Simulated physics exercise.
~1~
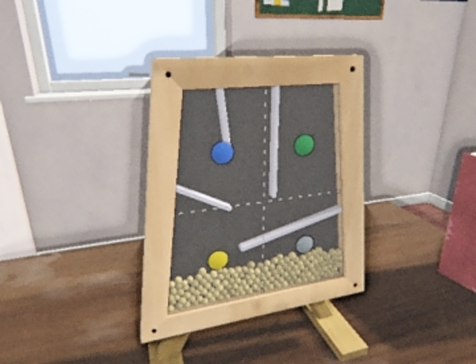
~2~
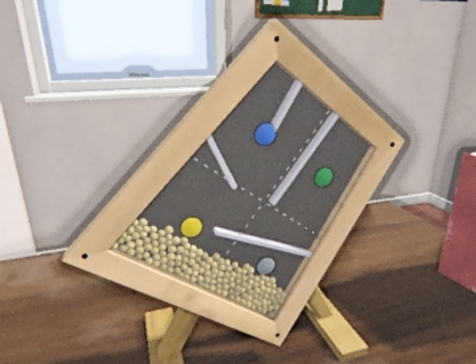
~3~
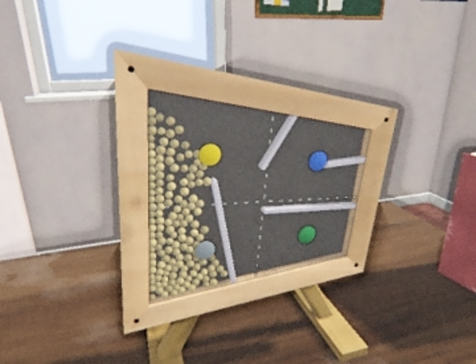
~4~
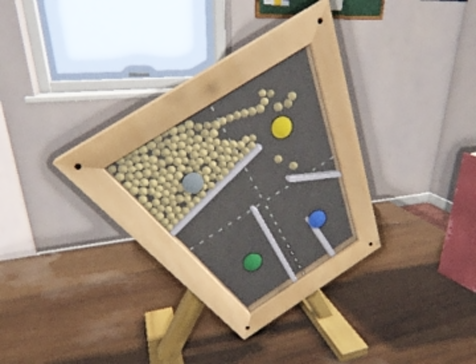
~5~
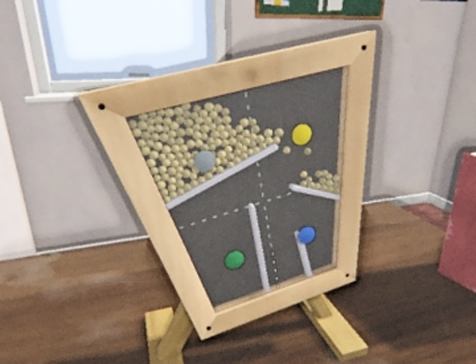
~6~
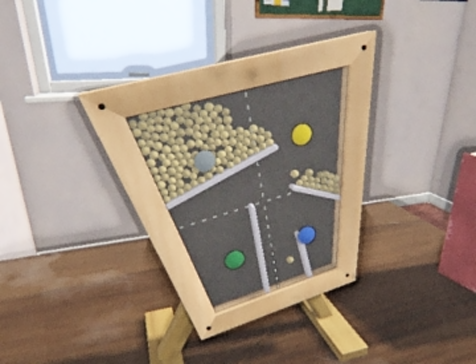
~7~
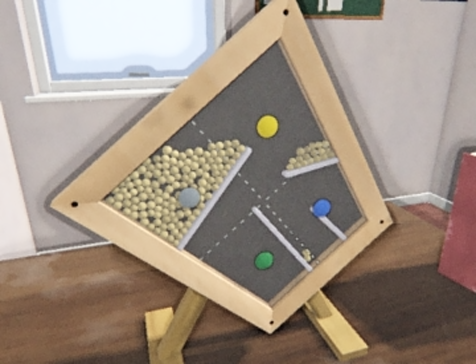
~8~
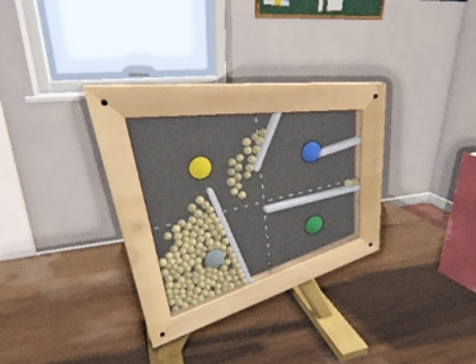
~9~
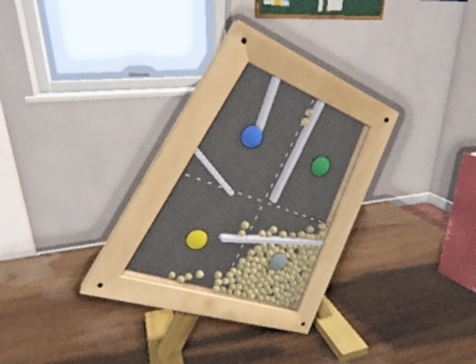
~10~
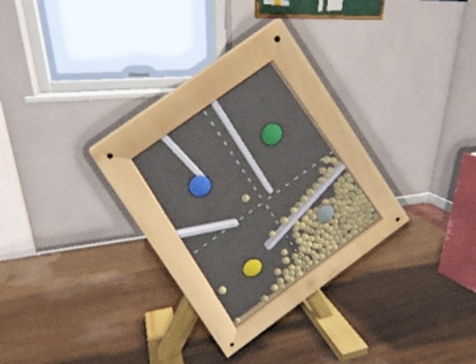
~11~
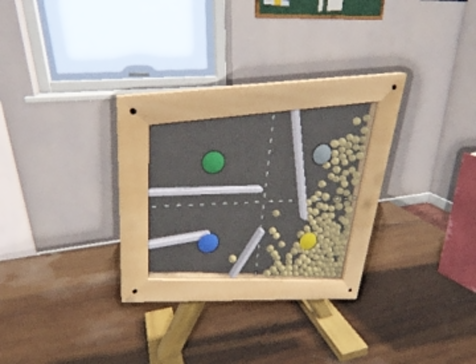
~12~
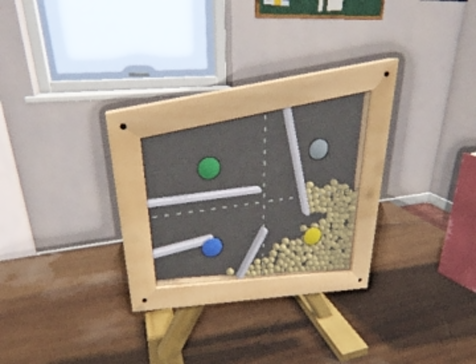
In a room with a window, a wooden-framed case of small pale beads turned clockwise until nearly upside down, paused, then swung back past its starting position onto its other side, leaving most beads piled around the yellow dot at the lower right.
